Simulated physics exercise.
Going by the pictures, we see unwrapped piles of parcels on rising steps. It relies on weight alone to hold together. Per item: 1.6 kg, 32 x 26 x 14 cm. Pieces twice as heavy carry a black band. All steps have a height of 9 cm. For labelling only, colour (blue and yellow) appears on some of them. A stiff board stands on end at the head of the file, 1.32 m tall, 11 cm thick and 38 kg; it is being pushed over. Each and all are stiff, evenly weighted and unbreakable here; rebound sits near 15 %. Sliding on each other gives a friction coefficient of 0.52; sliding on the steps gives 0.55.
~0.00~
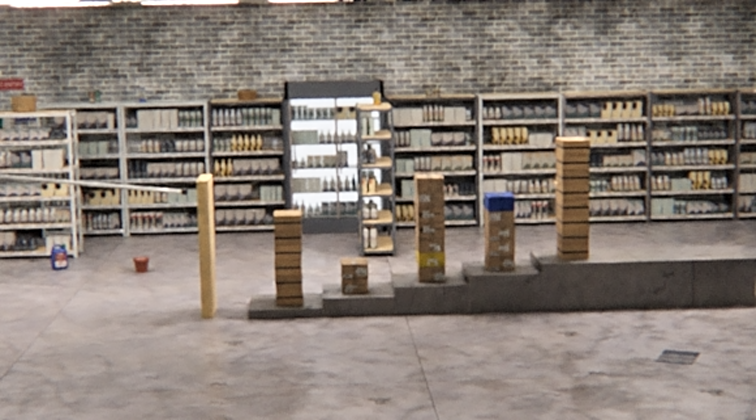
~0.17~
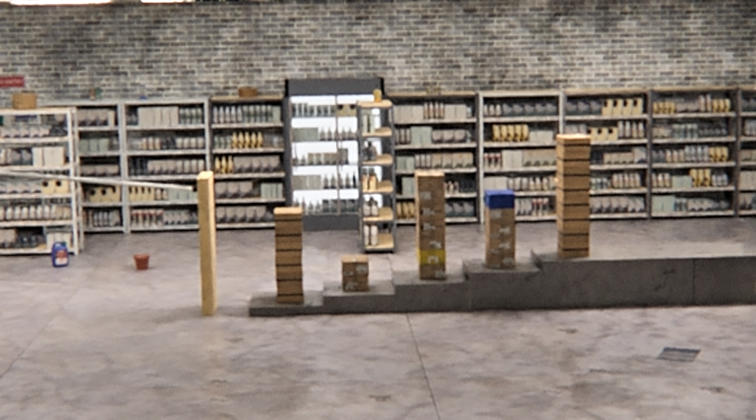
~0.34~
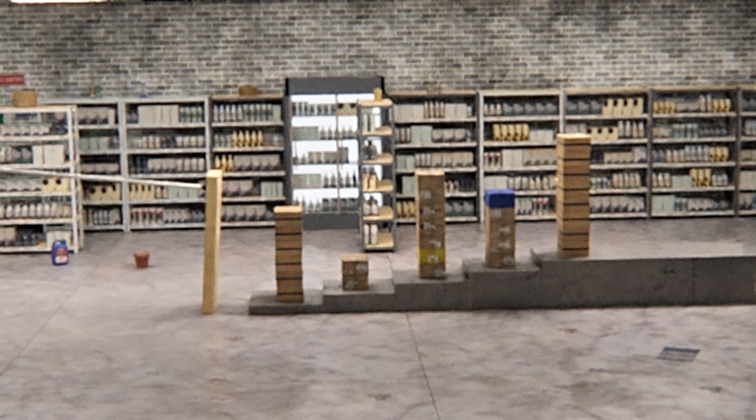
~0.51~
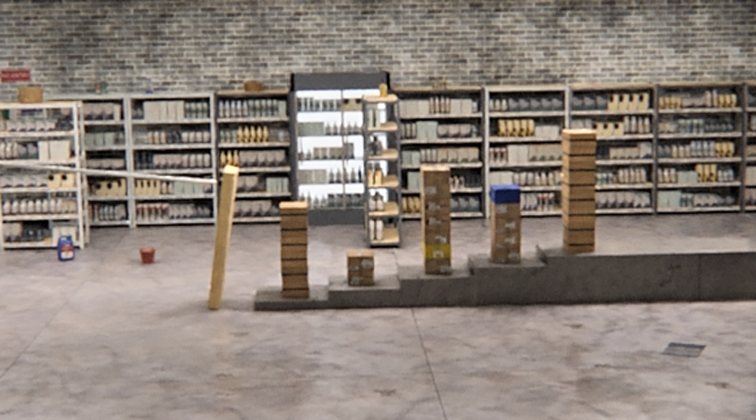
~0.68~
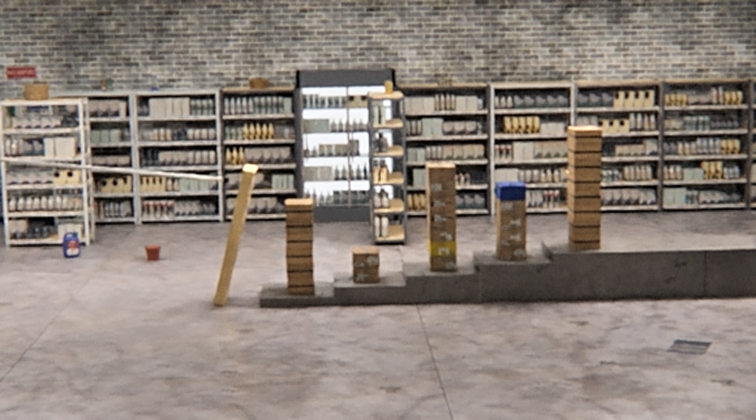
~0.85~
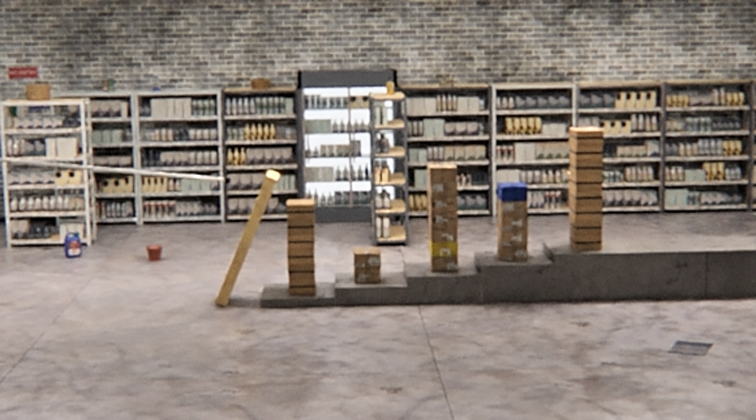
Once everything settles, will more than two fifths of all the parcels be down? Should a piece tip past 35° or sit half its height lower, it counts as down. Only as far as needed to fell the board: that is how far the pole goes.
No, fewer than that.
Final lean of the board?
Around 70 degrees, give or take.
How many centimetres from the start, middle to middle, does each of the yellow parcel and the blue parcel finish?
For yellow it's roughly 5 cm, and for blue it's roughly 0 cm.
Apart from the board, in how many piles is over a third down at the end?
Summing them, I get 1 in all.
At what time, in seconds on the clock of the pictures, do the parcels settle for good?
2.0 s, roughly.
By 1.10 s, board 36° from upright; none of the 28 parcels down, 6 disturbed.
By 1.32 s, board 48° from upright; none of the 28 parcels down, 6 disturbed.
By 1.52 s, board 60° from upright; 6 of the 28 parcels down.
By 1.74 s, board 64° from upright; 5 of the 28 parcels down; yellow parcel moved 43 mm.
When it is over (2.3 s), board 68° from upright; 5 of the 28 parcels down; yellow parcel moved 51 mm; blue parcel unmoved. That is 18 per cent. In pixels of the last frame, middles, yellow parcel near (449, 247), blue parcel near (512, 192).
